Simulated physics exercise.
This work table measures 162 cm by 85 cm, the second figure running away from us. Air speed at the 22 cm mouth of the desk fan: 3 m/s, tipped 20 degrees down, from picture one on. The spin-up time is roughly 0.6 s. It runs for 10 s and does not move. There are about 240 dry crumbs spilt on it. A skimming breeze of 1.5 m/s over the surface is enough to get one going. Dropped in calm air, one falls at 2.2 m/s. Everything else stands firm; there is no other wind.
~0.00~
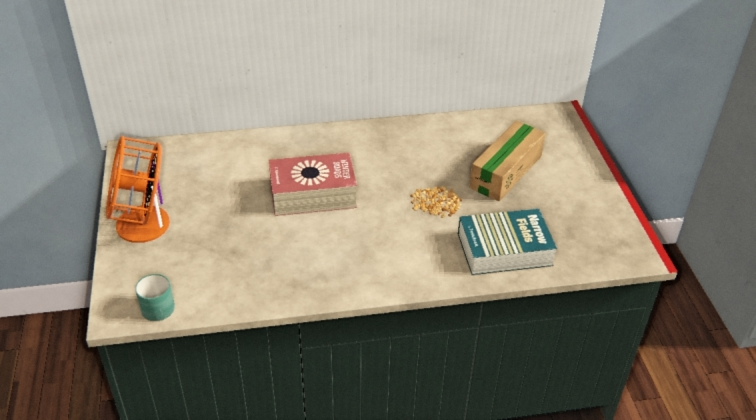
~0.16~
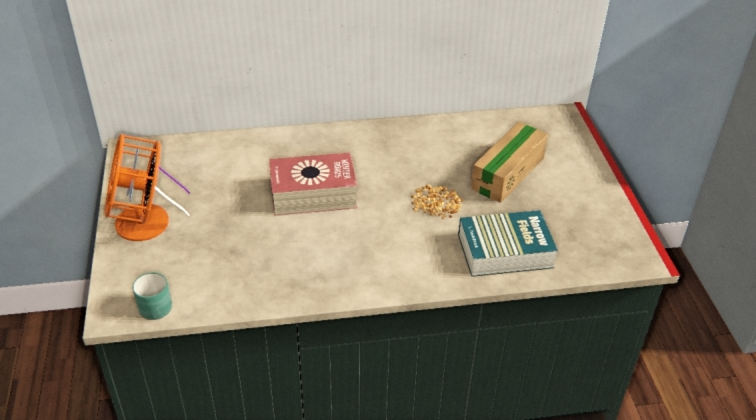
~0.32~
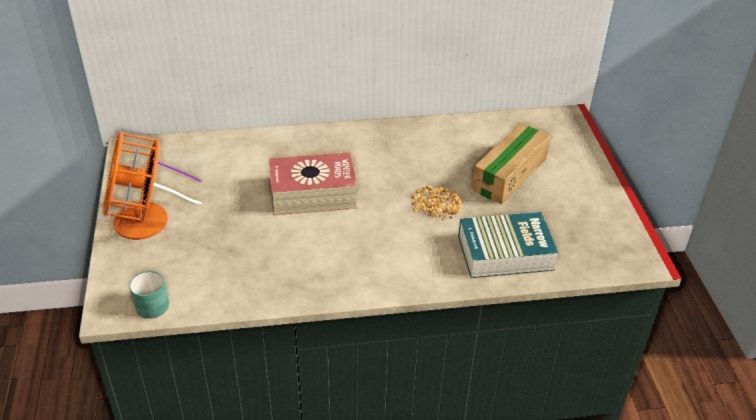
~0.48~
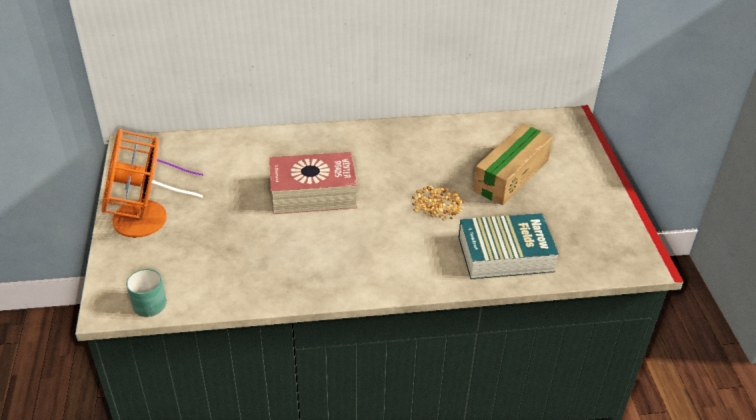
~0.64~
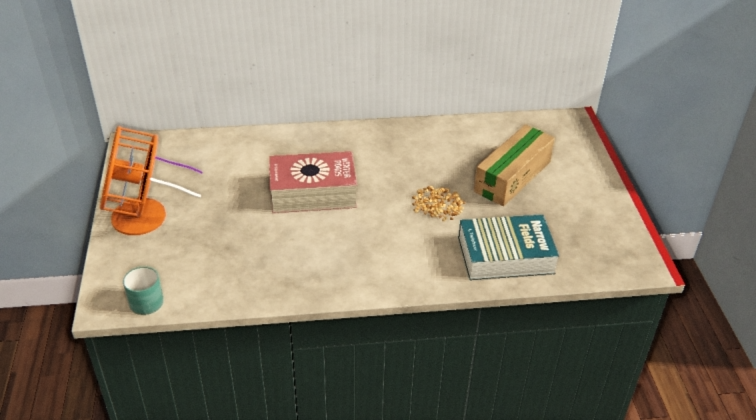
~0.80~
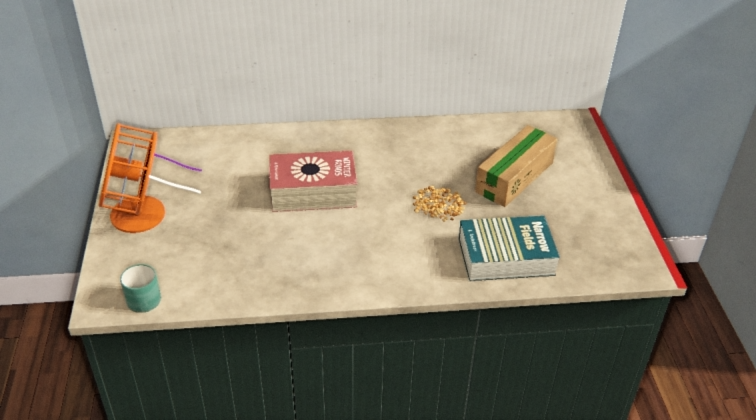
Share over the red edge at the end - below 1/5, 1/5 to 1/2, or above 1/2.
The share beyond that edge will come out in the fifth-to-half range.
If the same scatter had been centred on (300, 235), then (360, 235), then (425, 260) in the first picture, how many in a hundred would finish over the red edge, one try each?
10, 40 and 0 in a hundred, respectively.
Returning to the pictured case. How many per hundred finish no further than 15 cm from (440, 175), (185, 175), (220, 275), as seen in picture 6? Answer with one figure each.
In order: About 40 %, then 0 %, then 0 %.
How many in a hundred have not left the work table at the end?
Estimate: Close to 60 percent.
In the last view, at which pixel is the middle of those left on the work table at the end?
Near (469, 190).
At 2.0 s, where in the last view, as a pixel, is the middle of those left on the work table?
Approx. centre at (468, 194) px.
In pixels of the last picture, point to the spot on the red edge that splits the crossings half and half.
Median crossing, approx. (647, 210).
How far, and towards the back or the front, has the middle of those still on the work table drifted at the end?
Backward, some 5 cm.
After 2.0 s, 94 % are on the move or not yet settled, 0 % are over the red edge; the middle of those still in play is near (468, 194).
After 3.2 s, 70 % are on the move or not yet settled, 23 % are over the red edge; the middle of those still in play is near (469, 191).
After 5.5 s, 52 % are on the move or not yet settled, 36 % are over the red edge; the middle of those still in play is near (467, 191).
After 10.0 s, at the end, 40 % are over the red edge; the middle of those still in play is near (469, 190).
